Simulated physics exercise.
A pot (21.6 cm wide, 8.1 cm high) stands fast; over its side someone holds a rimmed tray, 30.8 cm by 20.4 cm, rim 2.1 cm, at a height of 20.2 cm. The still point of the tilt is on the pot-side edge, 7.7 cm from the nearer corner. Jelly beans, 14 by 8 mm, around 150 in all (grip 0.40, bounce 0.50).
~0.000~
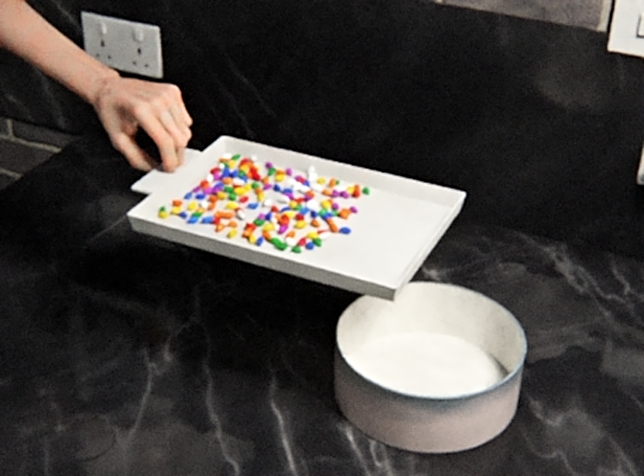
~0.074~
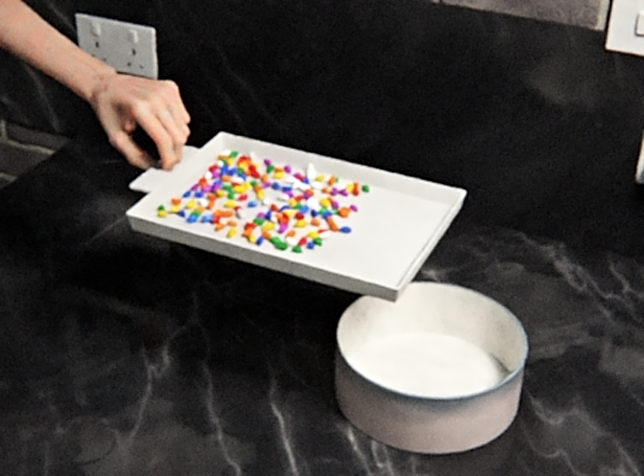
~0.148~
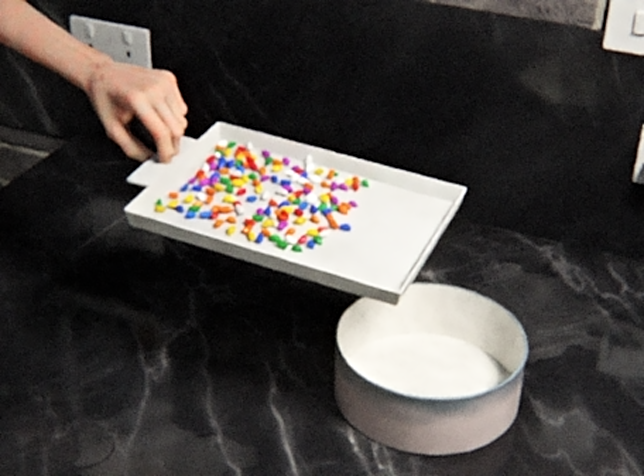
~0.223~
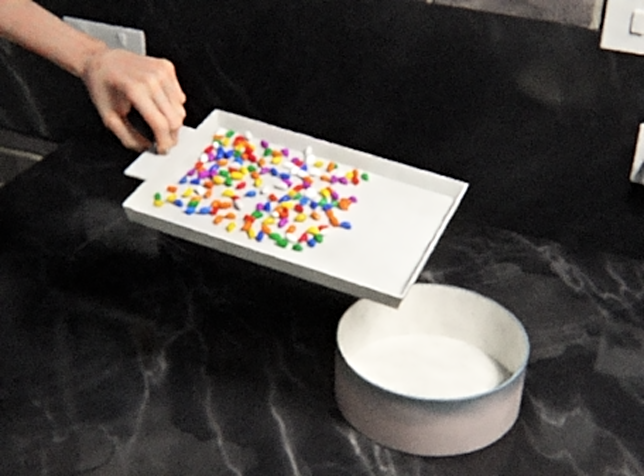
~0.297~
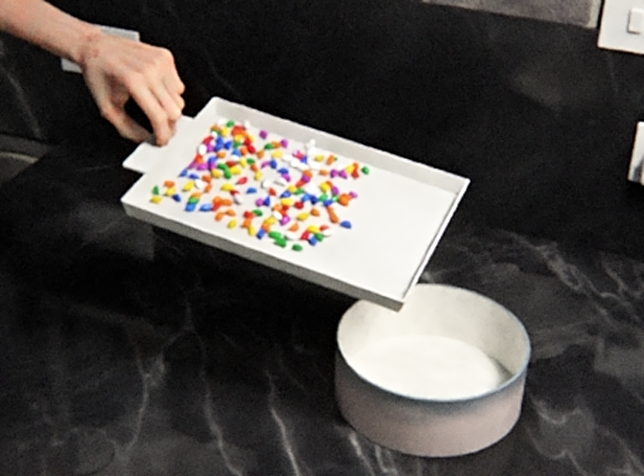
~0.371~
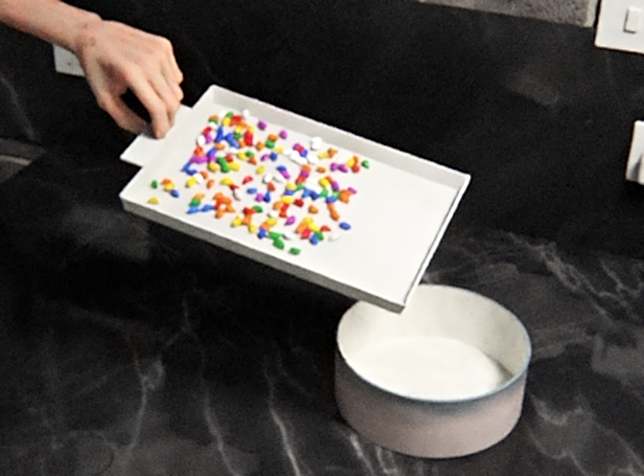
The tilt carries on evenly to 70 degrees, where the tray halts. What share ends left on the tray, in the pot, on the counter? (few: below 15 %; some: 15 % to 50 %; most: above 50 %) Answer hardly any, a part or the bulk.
Left on the tray: A part; in the pot: Hardly any; on the counter: The bulk.
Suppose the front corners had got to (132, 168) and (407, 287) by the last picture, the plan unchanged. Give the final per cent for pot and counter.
Pot 10, counter 5.
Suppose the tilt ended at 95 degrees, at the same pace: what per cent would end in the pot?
Then about 20 per cent.
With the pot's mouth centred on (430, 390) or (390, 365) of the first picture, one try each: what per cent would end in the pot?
About 70 and 65 per cent.
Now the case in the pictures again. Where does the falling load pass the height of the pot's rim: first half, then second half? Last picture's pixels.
First near (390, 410), later near (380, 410).
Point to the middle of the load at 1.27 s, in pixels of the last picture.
At about (369, 295).
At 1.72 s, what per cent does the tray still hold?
Some 65 per cent of the load.
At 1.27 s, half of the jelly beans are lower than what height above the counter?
About 20 cm.
Then, at 0.91 s, tilt 41 degrees; the tray holds 100 %, the pot 0 %.
After 1.27 s, tilt 59 degrees; the tray holds 85 %, the pot 0 %.
Then, at 1.72 s, tilt 70 degrees; the tray holds 65 %, the pot 0 %.
At rest (3.5 s), tray 40 %, pot 0 %, counter 60 %.
